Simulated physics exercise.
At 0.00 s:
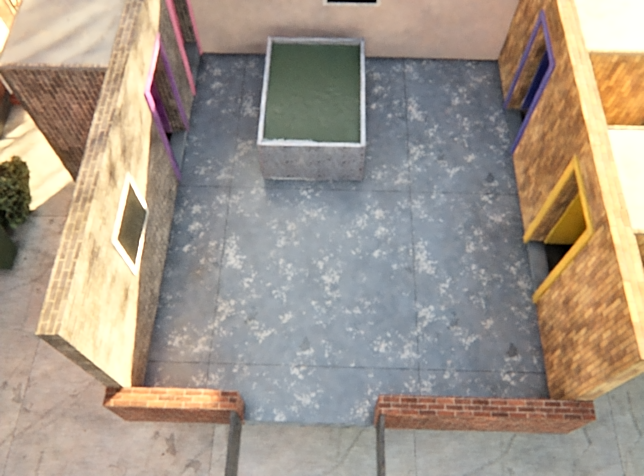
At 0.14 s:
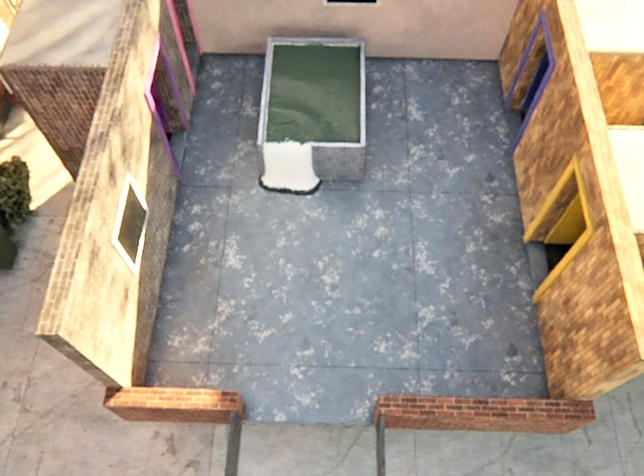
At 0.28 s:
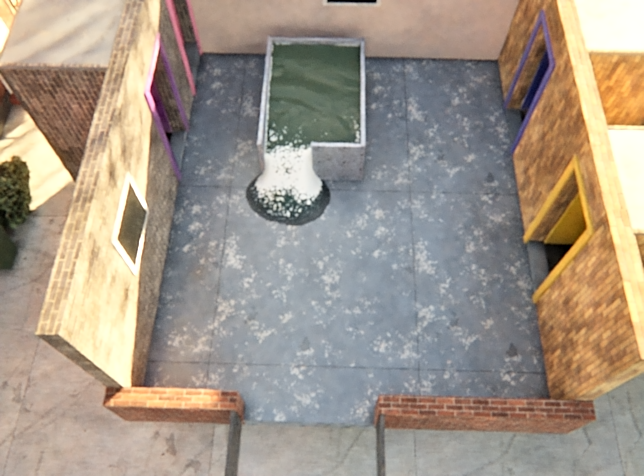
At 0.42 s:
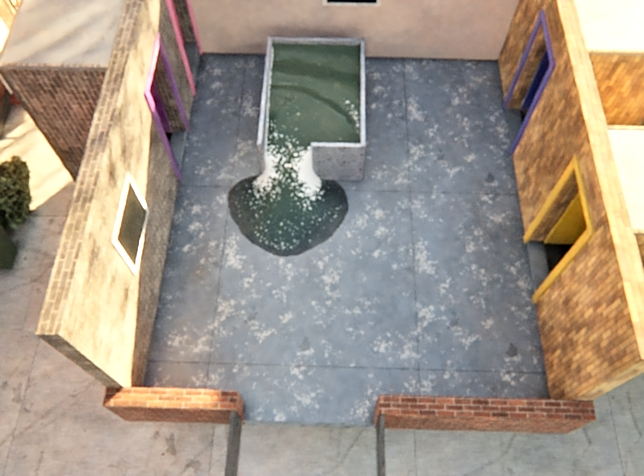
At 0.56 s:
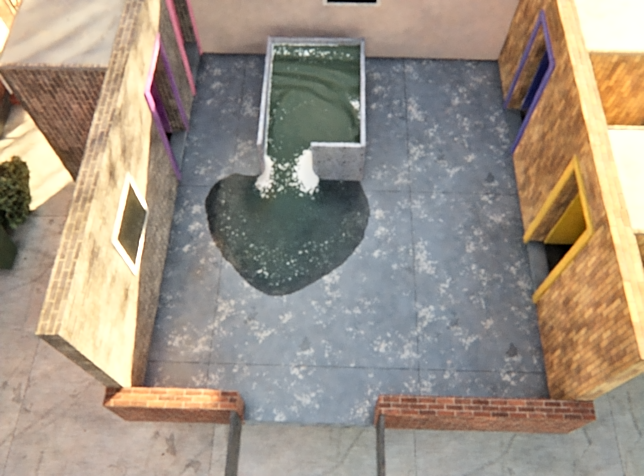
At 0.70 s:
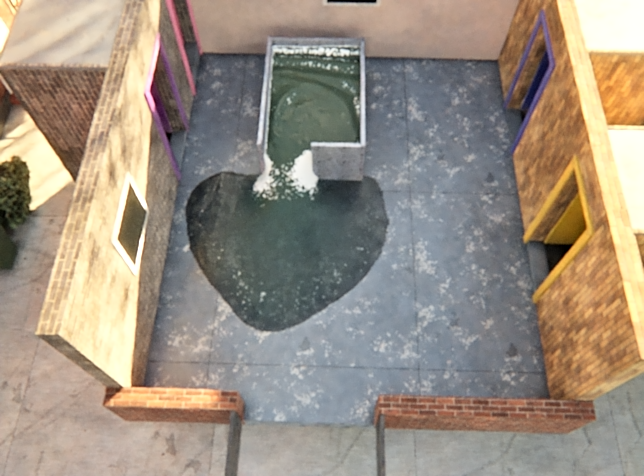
A walled back court with a blue-grey, pale-flecked floor is seen from high above, its low red-brick front wall broken by a central opening. An open tank of dark green water stands near the back wall, with purple and pink door surrounds at left, blue and yellow at right. Water pours from the tank's front left corner, foaming white, and spreads forward in a widening dark pool while the tank's level lowers.
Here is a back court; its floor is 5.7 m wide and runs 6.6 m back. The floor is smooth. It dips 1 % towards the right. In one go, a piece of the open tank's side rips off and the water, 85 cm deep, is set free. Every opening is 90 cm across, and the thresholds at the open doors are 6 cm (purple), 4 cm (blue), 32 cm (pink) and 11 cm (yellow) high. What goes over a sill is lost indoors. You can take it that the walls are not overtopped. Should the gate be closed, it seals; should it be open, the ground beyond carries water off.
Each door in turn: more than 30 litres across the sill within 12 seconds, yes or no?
Answers: Purple door, no; blue door, no; pink door, no; yellow door, no.
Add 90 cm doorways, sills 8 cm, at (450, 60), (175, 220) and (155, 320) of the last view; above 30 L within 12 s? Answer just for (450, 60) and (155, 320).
So the first one doesn't reach it, while the second one exceeds it.
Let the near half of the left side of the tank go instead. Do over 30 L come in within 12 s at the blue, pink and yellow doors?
Then it goes blue fine, pink fine, yellow fine.
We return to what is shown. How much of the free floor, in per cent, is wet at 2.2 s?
Near 45 per cent is wet.
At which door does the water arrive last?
Result: Pink door.
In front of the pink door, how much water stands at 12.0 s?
Some 3.5 centimetres of depth.
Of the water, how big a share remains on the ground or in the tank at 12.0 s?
Roughly 66 per cent is still there.
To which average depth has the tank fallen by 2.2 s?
Roughly 47 centimetres.
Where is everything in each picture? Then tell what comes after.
The first picture shows still water, 85 cm deep, in the open tank at (314, 92).
In the second picture, water pours out at (289, 166) and has run 0.5 m, to (315, 186); typically 8 cm deep outside, 85 cm at the open tank's back.
In the third picture, the front is at (302, 220), 0.9 m from the gap at (289, 167); 0.8 m2 of floor is under water; 85 cm left at the back of the open tank.
In the fourth picture, water pours out at (289, 168) and has run 1.4 m, to (271, 248); typically 8 cm deep outside, 85 cm at the open tank's back.
In the fifth picture, water pours out at (289, 167) and has run 2.1 m, to (275, 291); typically 5 cm deep outside, 79 cm at the open tank's back.
In the sixth picture, water pours out at (289, 167) and has run 2.7 m, to (260, 324); typically 4 cm deep outside, 71 cm at the open tank's back.
After 1.4 s water covers 40 % of the floor and is deepest (40 cm) near (286, 185); purple door not reached, blue door not reached, pink door not reached, yellow door not reached.
After 2.2 s water covers 45 % of the floor and is deepest (42 cm) near (142, 399); purple door 1 cm at the sill, 0 L in, blue door not reached, pink door not reached, yellow door not reached.
After 3.5 s water covers 45 % of the floor and is deepest (24 cm) near (286, 185); purple door 2 cm at the sill, 0 L in, blue door not reached, pink door not reached, yellow door 2 cm at the sill, 0 L in.
After 7.0 s water covers 75 % of the floor and is deepest (14 cm) near (479, 409); purple door 2 cm at the sill, 0 L in, blue door 5 cm at the sill, 0 L in, pink door not reached, yellow door 6 cm at the sill, 0 L in.
After 12.0 s water covers 95 % of the floor and is deepest (12 cm) near (494, 70); purple door 1 cm at the sill, 0 L in, blue door 4 cm at the sill, 1 L in, pink door 3 cm at the sill, 0 L in, yellow door 6 cm at the sill, 0 L in.
